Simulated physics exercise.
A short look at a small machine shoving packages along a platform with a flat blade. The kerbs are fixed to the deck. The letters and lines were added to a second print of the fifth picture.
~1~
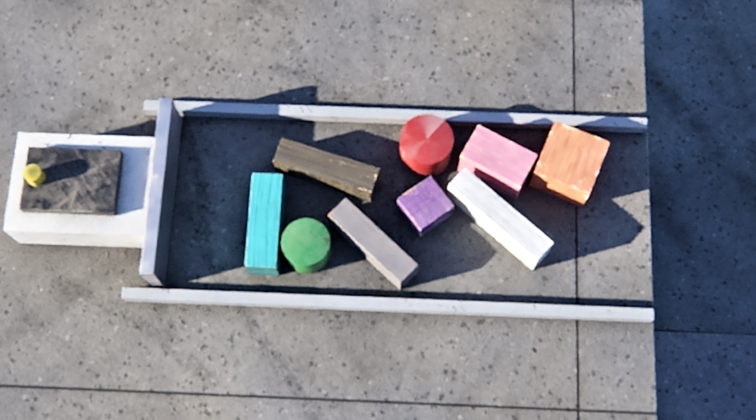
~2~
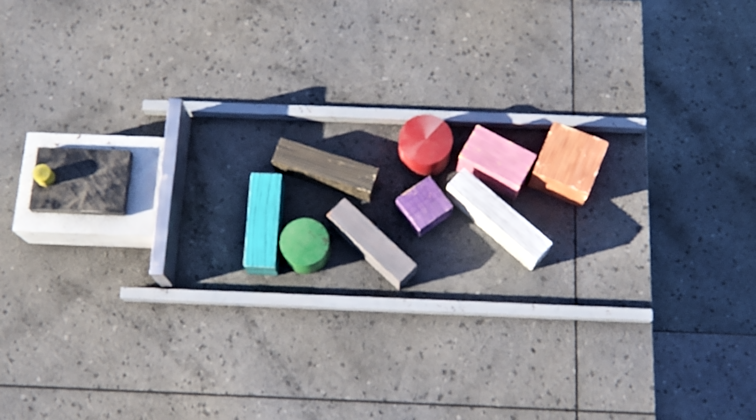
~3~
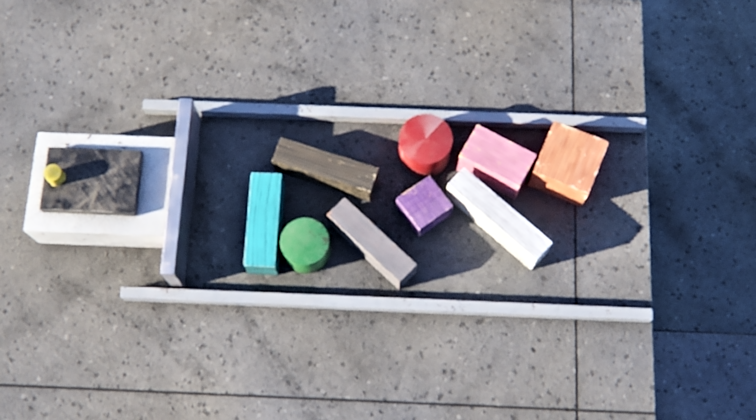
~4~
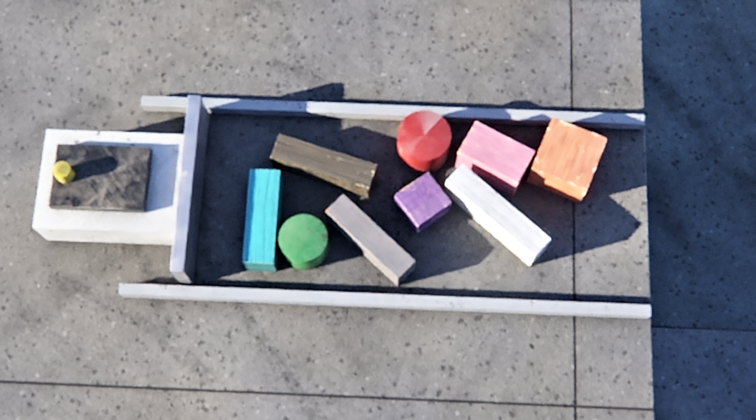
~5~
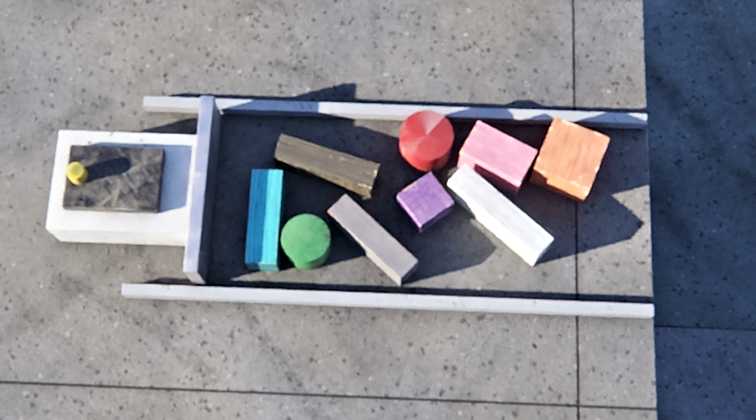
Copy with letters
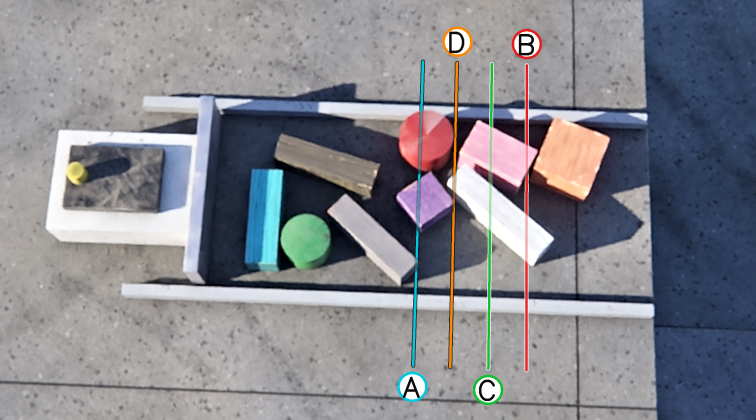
A small white robot with a flat grey blade advances slowly to the right between two pale rails on a stone surface, closing in on the teal block, while the scattered colourful blocks and canisters ahead show no clear movement.
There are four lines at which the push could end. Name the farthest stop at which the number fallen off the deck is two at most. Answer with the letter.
The farthest such stop is B.
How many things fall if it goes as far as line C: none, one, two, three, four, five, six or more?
By then, none.
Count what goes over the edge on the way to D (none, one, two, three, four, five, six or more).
In all, none.
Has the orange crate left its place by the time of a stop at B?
Yes.
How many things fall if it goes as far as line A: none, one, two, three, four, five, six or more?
By then, none.
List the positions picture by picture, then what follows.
White stick (498, 219); green canister (307, 246); purple crate (425, 207), in the first picture.
Robot (88, 181); grey bar (372, 244), in the second picture.
Robot (99, 181); red canister (425, 146), in the third picture.
Robot (108, 178); black bar (325, 166), in the fourth picture.
Robot (121, 179); white stick (498, 215); green canister (307, 242); purple crate (425, 203), in the fifth picture.
On the copy, A at (418, 207); B at (527, 211); C at (490, 210); D at (454, 208).
On B. First, robot (240, 183); green canister (379, 255); black bar (382, 167).
Then, robot (358, 188); white stick (597, 228); orange crate (590, 162).
Finally, robot (449, 191); orange crate over the edge; white stick over the edge; two fallen.
By contrast, A is within the limit but short; C is within the limit but short; D is within the limit but short.
